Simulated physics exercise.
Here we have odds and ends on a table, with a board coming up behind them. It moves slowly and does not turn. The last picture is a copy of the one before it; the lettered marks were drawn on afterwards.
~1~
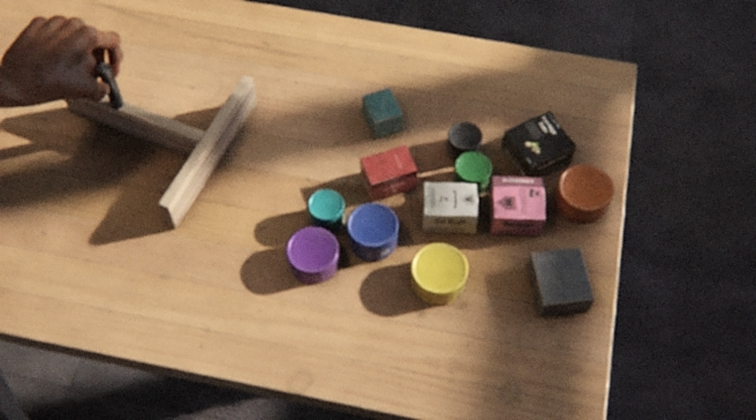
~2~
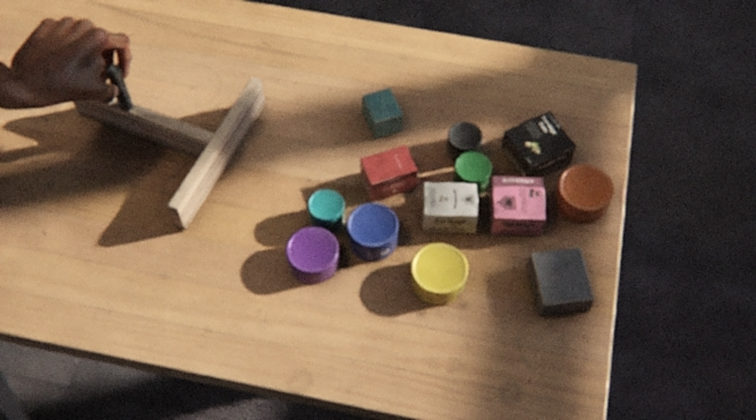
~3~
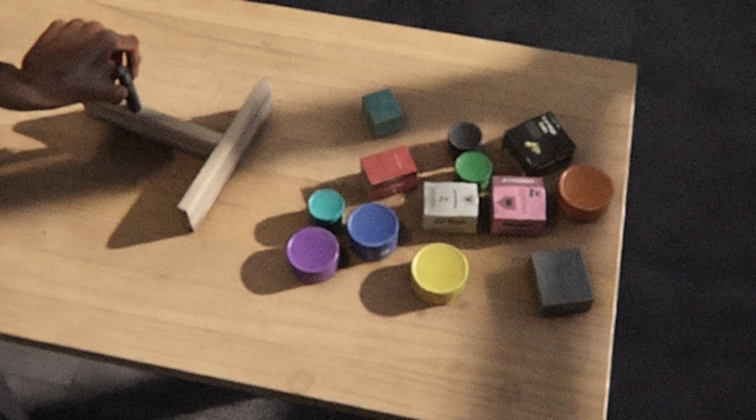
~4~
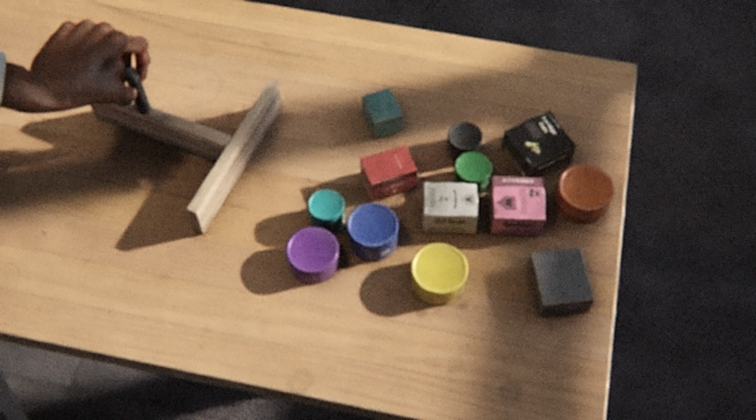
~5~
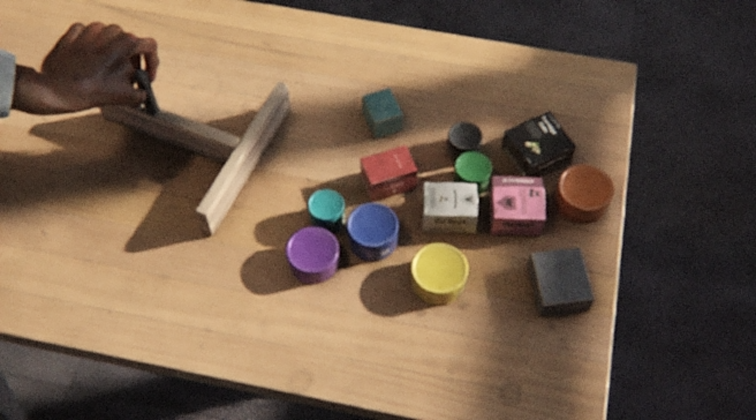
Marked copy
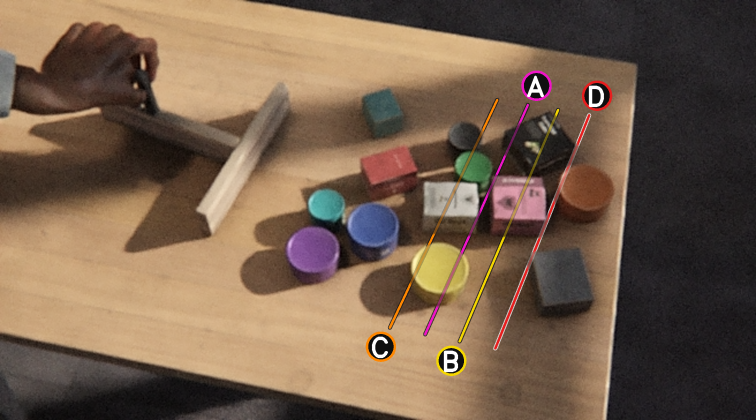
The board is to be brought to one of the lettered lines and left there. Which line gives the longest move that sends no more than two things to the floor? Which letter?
At D, and not beyond.
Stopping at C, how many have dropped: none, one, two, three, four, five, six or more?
In all, none.
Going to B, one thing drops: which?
The orange tub.
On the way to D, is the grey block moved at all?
Yes.
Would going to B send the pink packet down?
No.
On the marked copy, A at (480, 211); B at (513, 217); C at (448, 205); D at (546, 223).
Taking D. A third of the way, board (350, 164); purple tub (339, 266); turquoise block (403, 111).
Two thirds of the way, board (459, 183); orange tub (599, 190); pink packet (555, 209).
When it is over, board (547, 199); pink packet over the edge; orange tub over the edge; two fallen.
As for the rest, A is within the limit but short; B is within the limit but short; C is within the limit but short.
